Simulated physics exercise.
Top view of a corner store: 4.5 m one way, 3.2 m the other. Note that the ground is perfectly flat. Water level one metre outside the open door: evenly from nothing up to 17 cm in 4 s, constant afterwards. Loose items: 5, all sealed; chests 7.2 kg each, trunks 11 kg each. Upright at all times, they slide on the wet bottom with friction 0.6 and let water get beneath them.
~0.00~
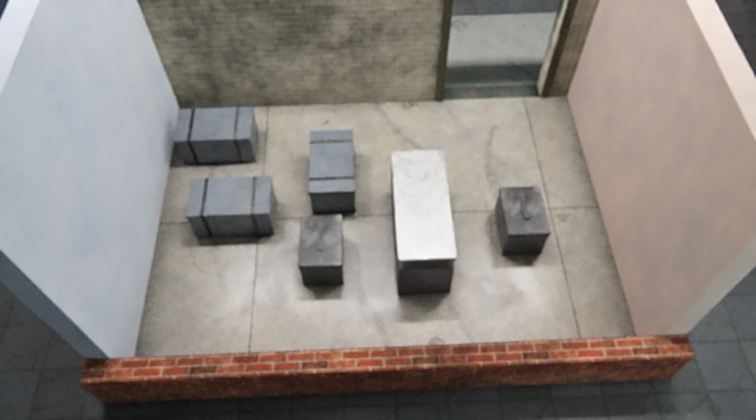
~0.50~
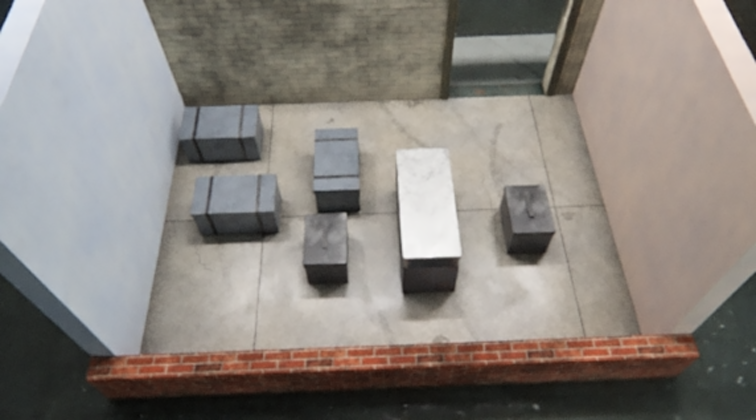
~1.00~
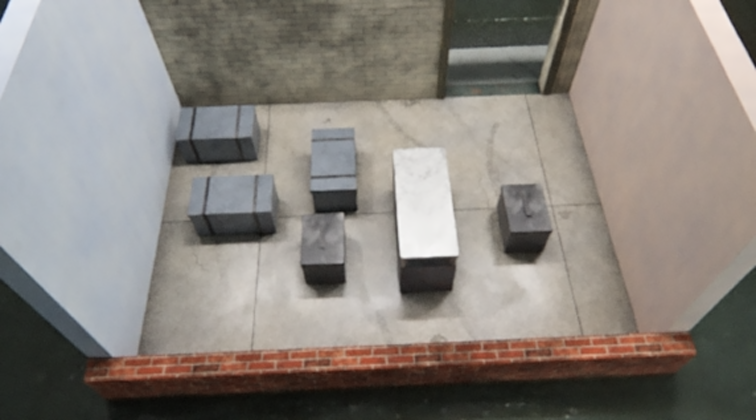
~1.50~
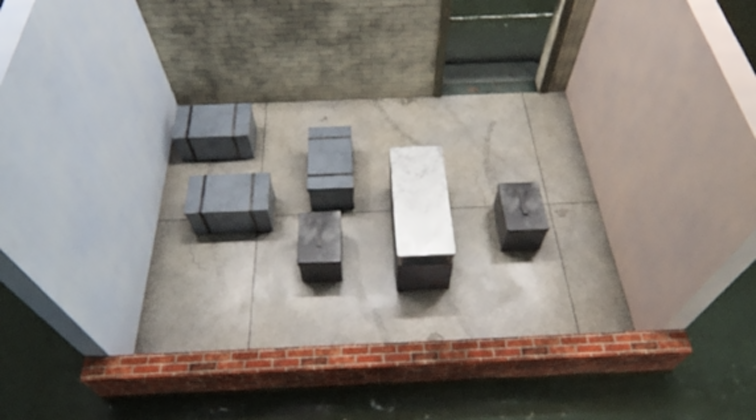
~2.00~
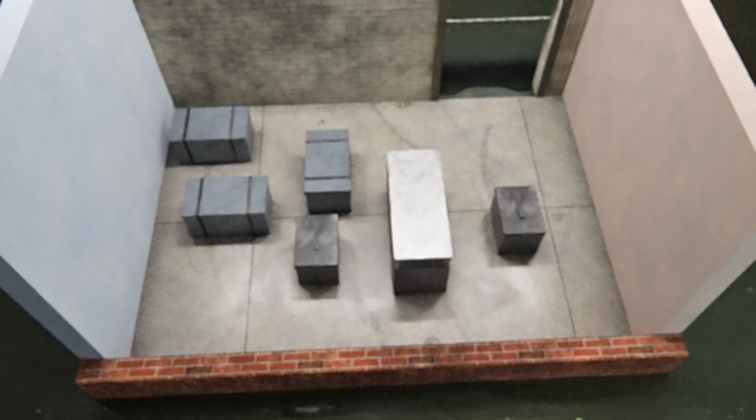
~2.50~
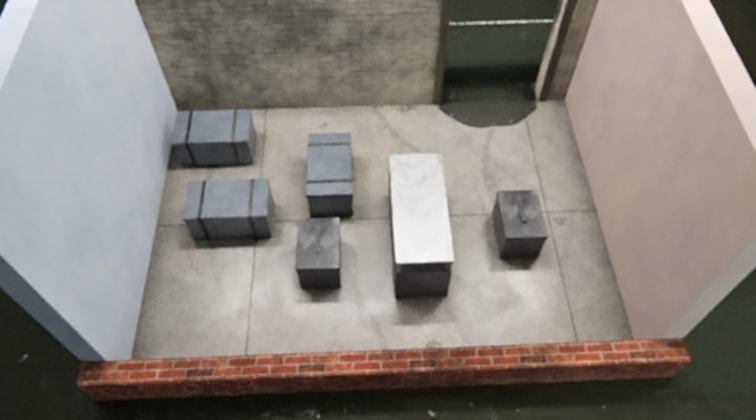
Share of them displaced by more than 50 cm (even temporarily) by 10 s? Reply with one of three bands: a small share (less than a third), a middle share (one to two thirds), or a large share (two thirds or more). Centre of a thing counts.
A small share, less than a third.
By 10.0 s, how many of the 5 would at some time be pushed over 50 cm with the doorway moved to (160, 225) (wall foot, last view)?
The count would be 3.
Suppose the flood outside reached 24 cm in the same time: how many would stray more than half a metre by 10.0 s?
Count: 3.
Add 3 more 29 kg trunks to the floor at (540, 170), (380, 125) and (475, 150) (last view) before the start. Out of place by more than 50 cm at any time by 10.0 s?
So, in the order asked, it's too far, not far enough and too far.
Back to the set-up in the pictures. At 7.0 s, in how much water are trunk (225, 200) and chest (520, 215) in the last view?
Depths: Near 0 cm, then near 10 cm.
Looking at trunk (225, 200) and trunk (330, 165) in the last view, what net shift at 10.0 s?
They sit 0 cm and 0 cm away, in the order given.
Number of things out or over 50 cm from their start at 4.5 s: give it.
It comes to 0.
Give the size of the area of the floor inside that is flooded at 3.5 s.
Somewhere around 2.0 m2, roughly.
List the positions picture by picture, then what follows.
A chest at (321, 240) rests on the ground; a trunk at (229, 196) rests on the ground; 0.0 m2 under water; 0 of 5 have shifted, in the first picture.
A chest at (325, 238) rests on the ground; a trunk at (234, 194), on the bottom; 0.0 m2 under water; 0 of 5 have shifted, in the second picture.
A chest at (323, 238), on the bottom; a trunk at (231, 194) rests on the ground; 0.0 m2 under water; 0 of 5 have shifted, in the third picture.
A chest at (319, 237), on the bottom; a trunk at (228, 192) rests on the ground; water covers 0.0 m2; 0 of 5 have shifted, in the fourth picture.
A chest at (316, 240) rests on the ground; a trunk at (225, 195) rests on the ground; water covers 0.0 m2; 0 of 5 have shifted, in the fifth picture.
A chest at (318, 243), on the bottom; a trunk at (227, 198) rests on the ground; water covers 0.3 m2; 0 of 5 have shifted, in the sixth picture.
After 3.5 s 0 of 5 are over 50 cm from their spots; 0 afloat.
After 4.5 s 0 of 5 are over 50 cm from their spots; 0 afloat.
After 7.0 s 1 of 5 are over 50 cm from their spots; 1 afloat.
After 10.0 s 1 of 5 are over 50 cm from their spots, and 1 have been at some point; 1 afloat.
